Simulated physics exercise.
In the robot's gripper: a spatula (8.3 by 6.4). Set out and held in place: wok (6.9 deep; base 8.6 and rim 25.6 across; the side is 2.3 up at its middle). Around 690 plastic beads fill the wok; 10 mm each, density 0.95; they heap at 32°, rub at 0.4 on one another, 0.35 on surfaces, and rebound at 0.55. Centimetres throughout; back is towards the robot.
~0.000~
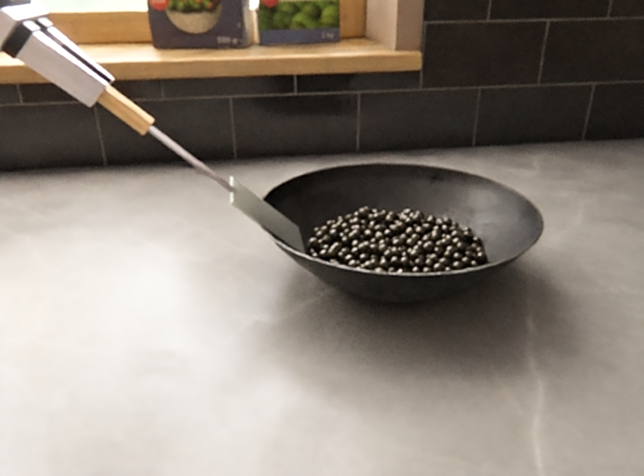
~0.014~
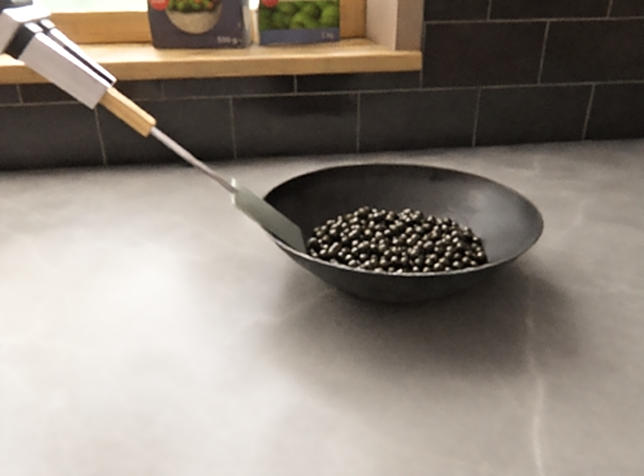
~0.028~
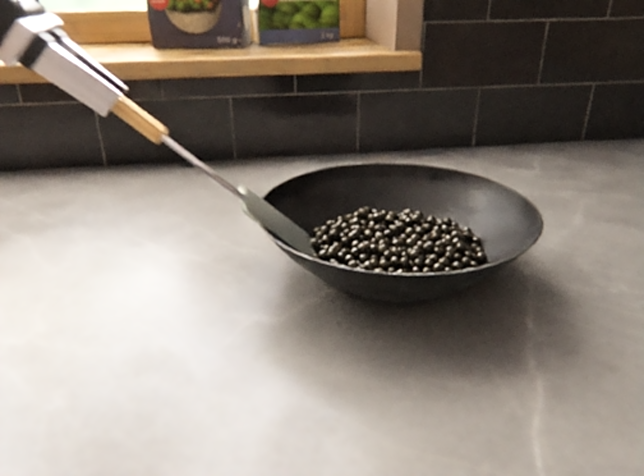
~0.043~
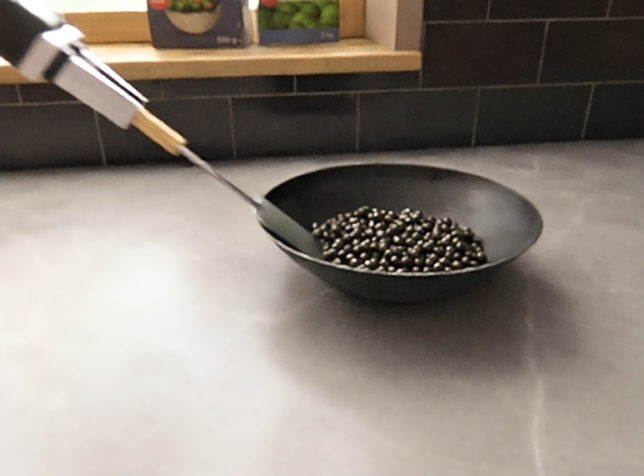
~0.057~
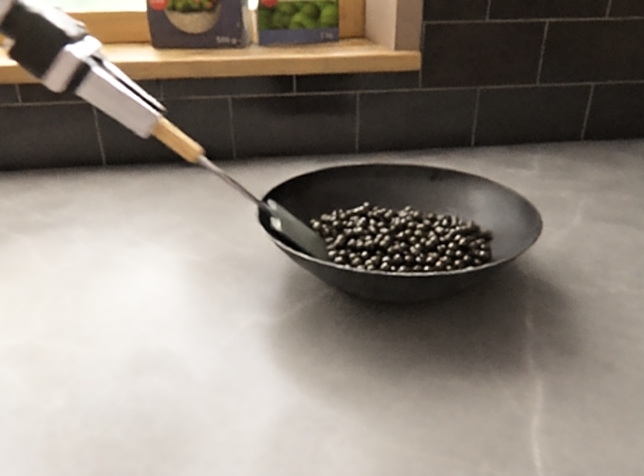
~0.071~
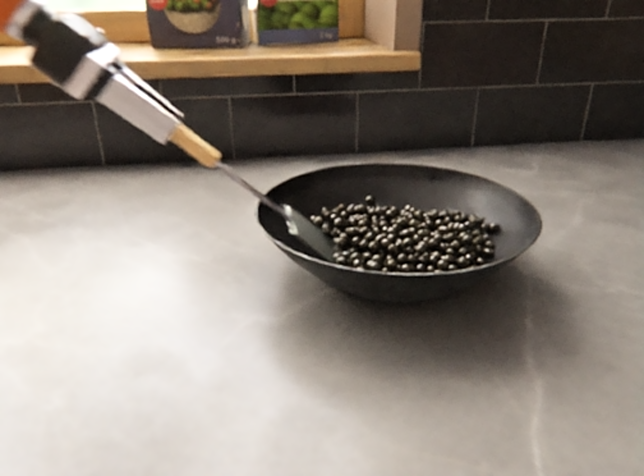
A robot arm holding a wooden-handled spatula slid its blade down into a dark wok on a grey counter and pushed the heap of small, shiny dark beads slightly to the right.
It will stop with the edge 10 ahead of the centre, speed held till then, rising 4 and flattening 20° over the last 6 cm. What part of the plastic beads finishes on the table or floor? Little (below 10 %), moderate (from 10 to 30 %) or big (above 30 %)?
Share on the table or floor: Big (above 30 %).
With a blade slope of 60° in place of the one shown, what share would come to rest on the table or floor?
In that case some 35 per cent.
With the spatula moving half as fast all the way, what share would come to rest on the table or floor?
Then about 20 per cent.
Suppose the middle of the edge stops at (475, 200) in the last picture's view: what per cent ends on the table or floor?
About 25 per cent.
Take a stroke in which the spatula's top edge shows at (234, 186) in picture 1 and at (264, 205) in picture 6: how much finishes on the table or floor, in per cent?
About 20 per cent.
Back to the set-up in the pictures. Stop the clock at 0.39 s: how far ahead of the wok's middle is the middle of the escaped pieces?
Some 24 cm.
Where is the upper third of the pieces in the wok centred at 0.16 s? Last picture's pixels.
Near (464, 210).
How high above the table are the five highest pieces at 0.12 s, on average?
Some 6 cm.
After 0.12 s, sloping 43°, highest piece 6 above the table; 691 in the wok.
After 0.16 s, sloping 37°, highest piece 8 above the table; 691 in the wok.
After 0.39 s, sloping 23°, highest piece 20 above the table; 431 in the wok, 83 on the table or floor, 177 on the blade or in flight.
After 1.44 s, sloping 23°, highest piece 6 above the table; 431 in the wok, 260 on the table or floor.
At rest, 431 in the wok, 260 on the table or floor. That is 38 % on the table or floor.
